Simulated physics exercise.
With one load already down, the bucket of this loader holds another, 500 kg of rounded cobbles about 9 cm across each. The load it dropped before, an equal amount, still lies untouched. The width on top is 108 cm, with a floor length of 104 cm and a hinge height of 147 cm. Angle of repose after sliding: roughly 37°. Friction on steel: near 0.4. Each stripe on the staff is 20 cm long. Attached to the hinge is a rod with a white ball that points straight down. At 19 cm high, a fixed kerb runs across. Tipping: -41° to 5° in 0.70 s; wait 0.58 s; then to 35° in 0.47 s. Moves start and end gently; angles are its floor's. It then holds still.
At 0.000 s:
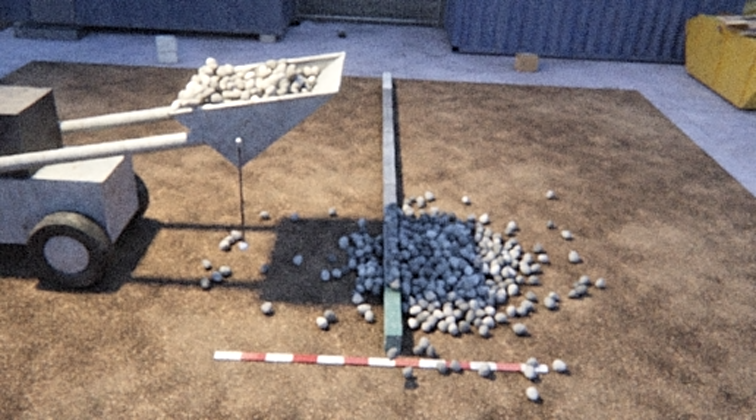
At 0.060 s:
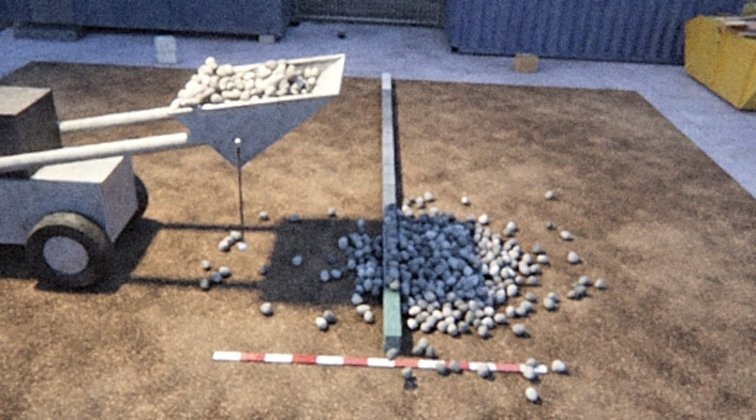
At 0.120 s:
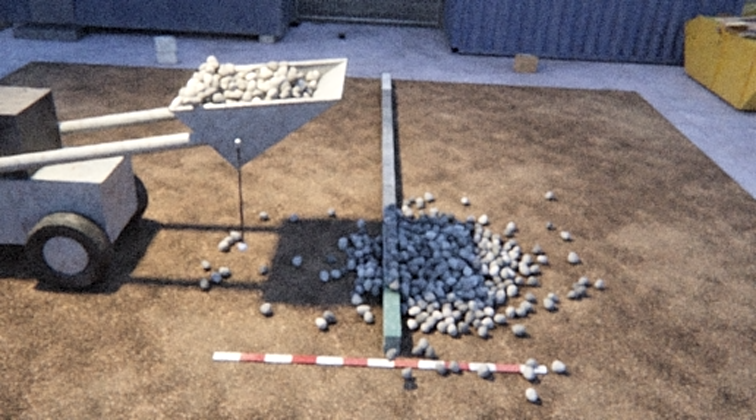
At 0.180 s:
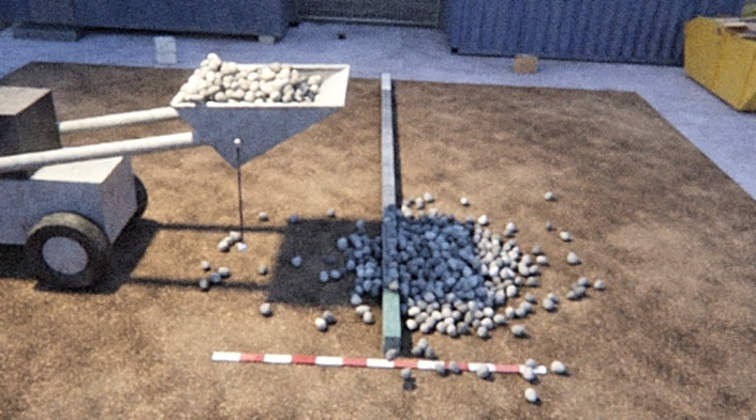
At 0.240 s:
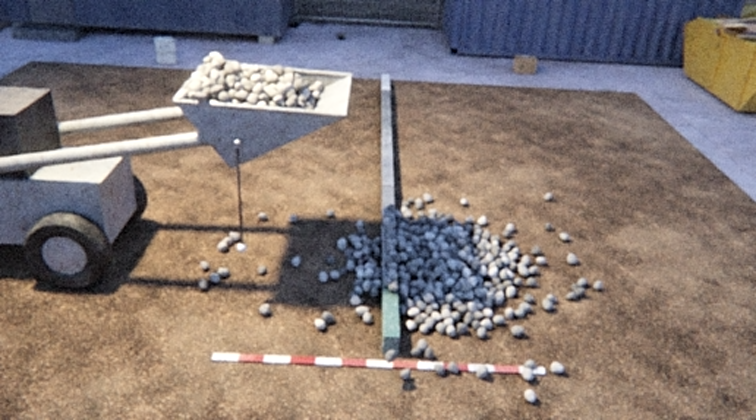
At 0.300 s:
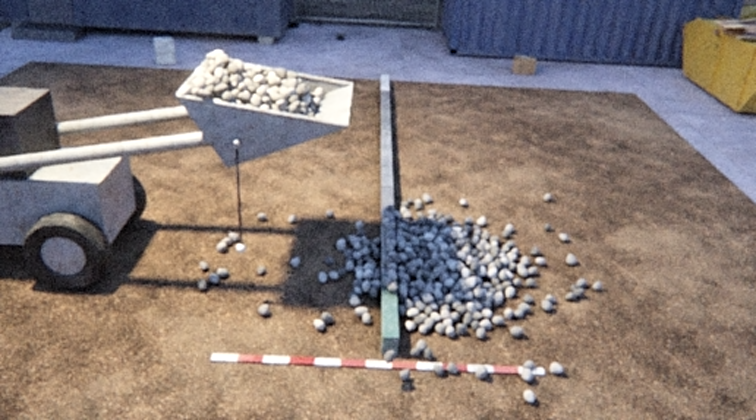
On a patch of brown dirt in a yard with blue containers behind, a loader holds a raised bucket of pale stones beside a kerb with a pile lying across it. The bucket slowly tilts forward, its front lip lowering as the stones shift inside, while the pile stays still.
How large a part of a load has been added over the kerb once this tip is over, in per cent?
Around 17 per cent is added.
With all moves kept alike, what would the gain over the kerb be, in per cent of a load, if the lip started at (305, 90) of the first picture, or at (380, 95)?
First place about 5 %, second about 65 %.
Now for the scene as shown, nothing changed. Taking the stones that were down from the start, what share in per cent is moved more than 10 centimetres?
I'd put it at about 5 per cent.
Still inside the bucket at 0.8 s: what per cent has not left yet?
Reading: Near 100 % of the load.
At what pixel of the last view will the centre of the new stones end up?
The centre sits about (362, 254).
After 0.5 s the floor is at -3°; in per cent of one load, 100 in the bucket, 16 on this side of the kerb, 84 over the kerb; the foremost stones are at (569, 256).
After 0.8 s the floor is at 5°; in per cent of one load, 100 in the bucket, 17 on this side of the kerb, 84 over the kerb; the foremost stones are at (569, 256).
After 2.2 s the floor is at 35°; in per cent of one load, 31 in the bucket, 84 on this side of the kerb, 86 over the kerb; the foremost stones are at (569, 256).
After 4.9 s the floor is at 35°; in per cent of one load, 0 in the bucket, 99 on this side of the kerb, 101 over the kerb; the foremost stones are at (569, 256). Net gain over the kerb, 17.
